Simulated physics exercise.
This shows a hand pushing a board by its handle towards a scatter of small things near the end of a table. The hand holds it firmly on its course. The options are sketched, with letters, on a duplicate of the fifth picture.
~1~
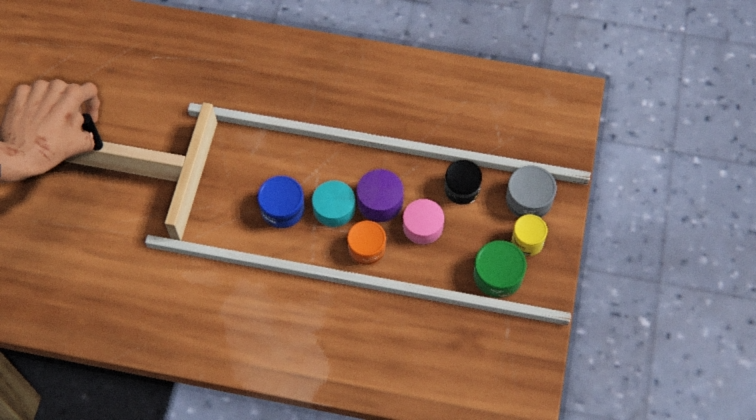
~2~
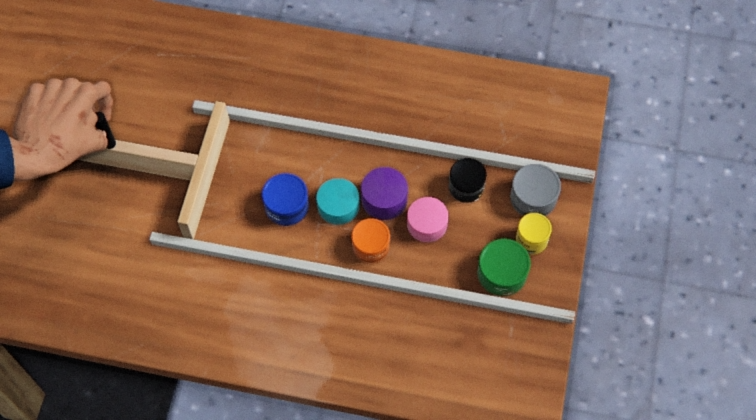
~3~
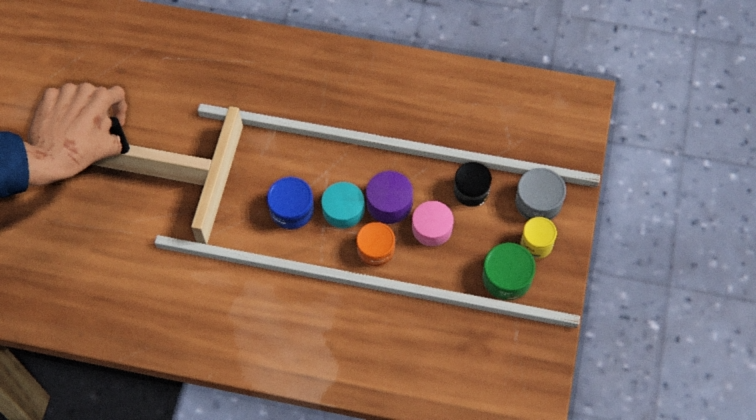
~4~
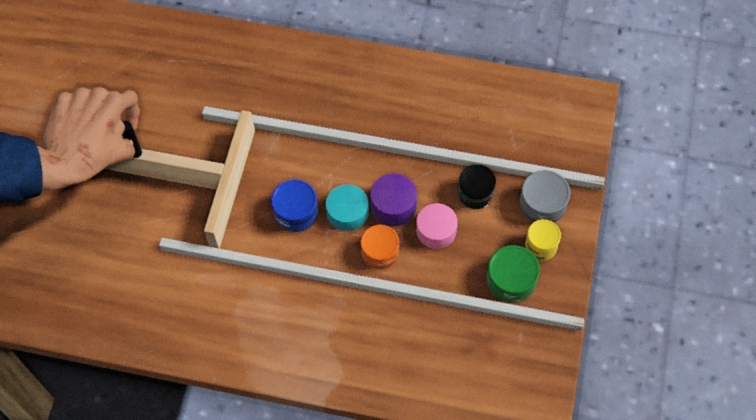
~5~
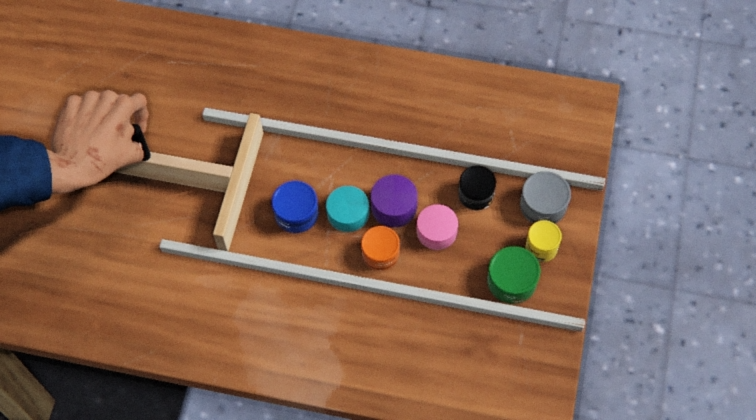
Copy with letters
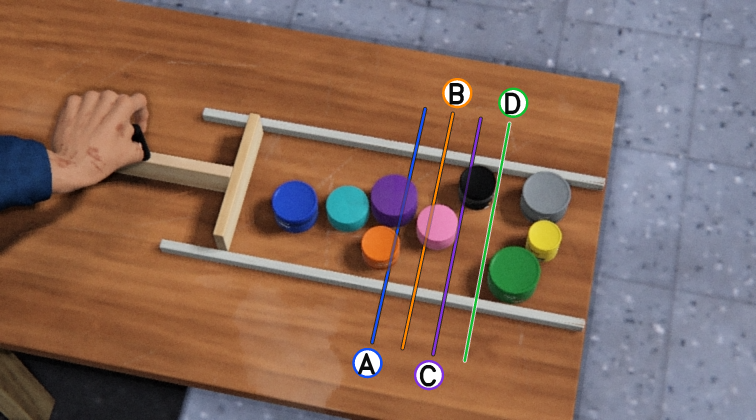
A wooden board pushed by a hand slides right between two rails toward scattered colourful containers.
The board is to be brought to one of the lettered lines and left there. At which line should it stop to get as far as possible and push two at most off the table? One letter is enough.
Up to line D.
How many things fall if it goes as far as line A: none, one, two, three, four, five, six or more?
The count is none.
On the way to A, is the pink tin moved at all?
By then, yes.
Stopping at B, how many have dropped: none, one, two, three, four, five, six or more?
By then, none.
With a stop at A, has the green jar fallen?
By then, no.
On the copy, A at (400, 220); B at (429, 225); C at (458, 231); D at (488, 236).
On D. First, board (325, 189); purple tin (424, 190); blue tub (348, 229).
Then, board (416, 205); green jar (518, 276); black tub (493, 191).
Finally, board (485, 218); grey tub over the edge; green jar (586, 283); one fallen.
By contrast, A is within the limit but short; B is within the limit but short; C is within the limit but short.
